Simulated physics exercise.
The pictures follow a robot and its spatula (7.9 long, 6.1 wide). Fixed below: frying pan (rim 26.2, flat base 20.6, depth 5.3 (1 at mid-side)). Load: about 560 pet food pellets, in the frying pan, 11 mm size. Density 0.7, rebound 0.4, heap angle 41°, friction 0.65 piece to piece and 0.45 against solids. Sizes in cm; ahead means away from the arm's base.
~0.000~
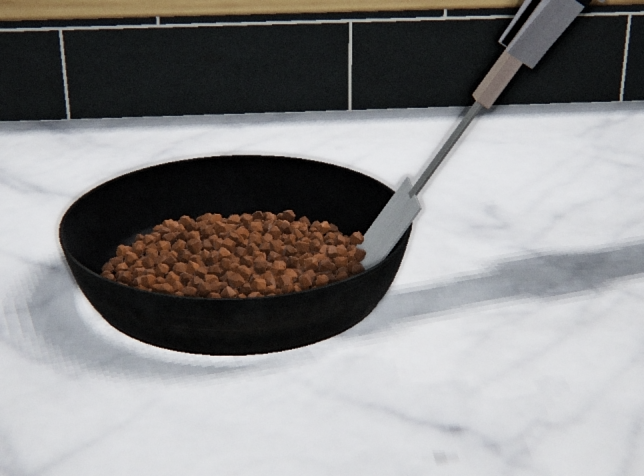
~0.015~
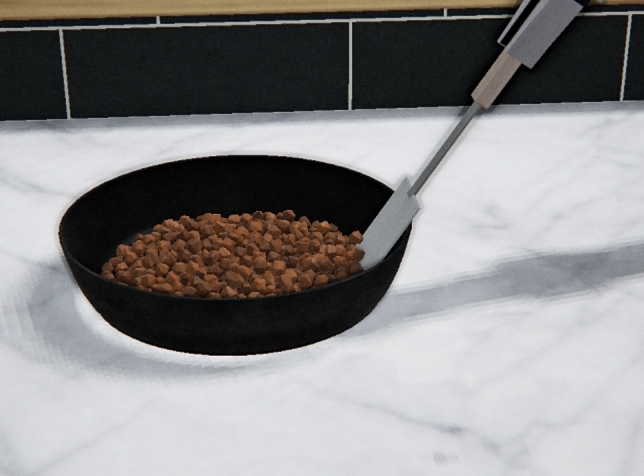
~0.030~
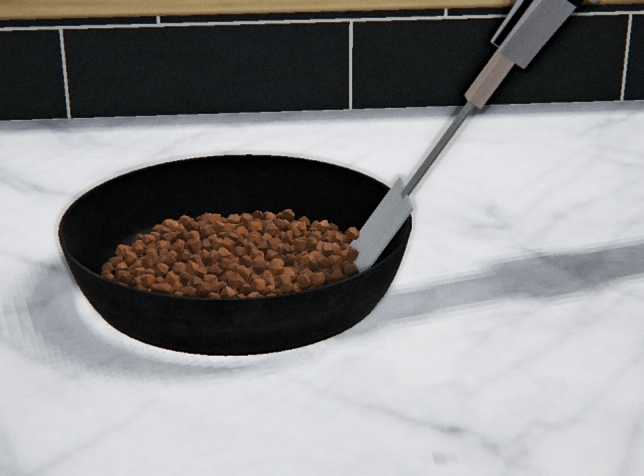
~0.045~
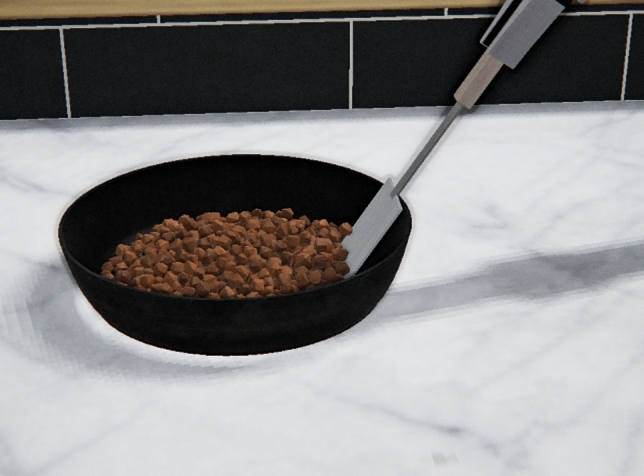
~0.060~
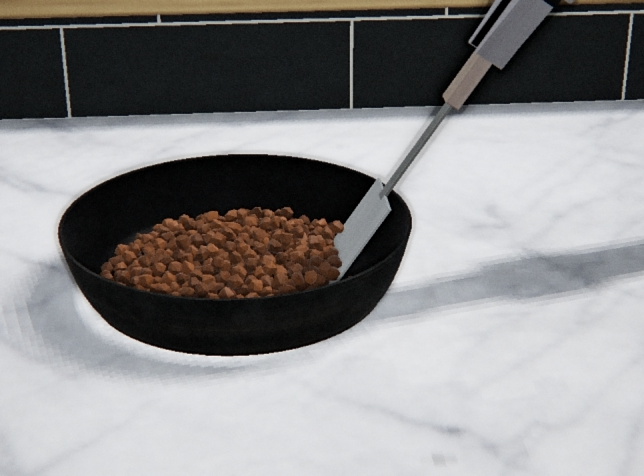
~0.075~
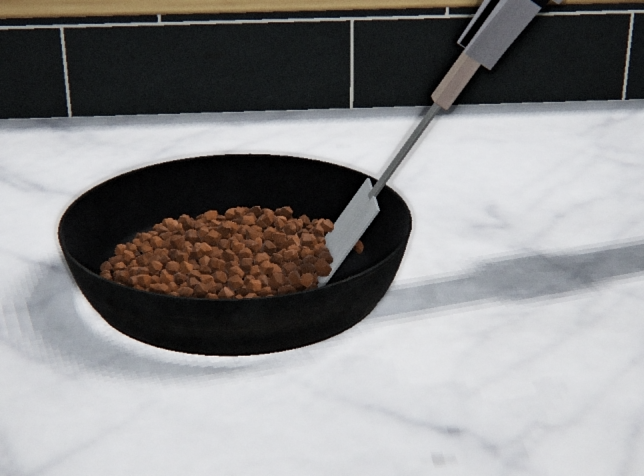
A robot arm's spatula slides left through brown pellets in a black frying pan.
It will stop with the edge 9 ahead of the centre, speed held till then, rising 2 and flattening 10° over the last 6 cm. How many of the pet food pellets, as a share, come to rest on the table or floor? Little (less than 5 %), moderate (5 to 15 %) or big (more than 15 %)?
Share on the table or floor: Little (less than 5 %).
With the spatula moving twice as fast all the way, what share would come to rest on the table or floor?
In that case some 10 per cent.
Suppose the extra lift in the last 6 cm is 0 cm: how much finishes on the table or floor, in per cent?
Some 0 per cent.
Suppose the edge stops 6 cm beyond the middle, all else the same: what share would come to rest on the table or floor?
Then about 0 per cent.
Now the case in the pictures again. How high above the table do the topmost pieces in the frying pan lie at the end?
Some 6.5 cm.
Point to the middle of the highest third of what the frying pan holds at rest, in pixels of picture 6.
Around (119, 249).
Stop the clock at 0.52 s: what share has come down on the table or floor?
About 2 per cent.
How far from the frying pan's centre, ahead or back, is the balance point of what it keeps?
Some 4.0 cm ahead.
After 0.17 s, sloping 56°, highest piece 5 above the table; 555 in the frying pan.
After 0.27 s, sloping 53°, highest piece 5 above the table; 555 in the frying pan.
After 0.52 s, sloping 46°, highest piece 6 above the table; 542 in the frying pan, 12 on the table or floor, 1 on the blade or in flight.
After 1.57 s, sloping 46°, highest piece 6 above the table; 542 in the frying pan, 13 on the table or floor.
In the end, 542 in the frying pan, 13 on the table or floor. That is 2 % on the table or floor.
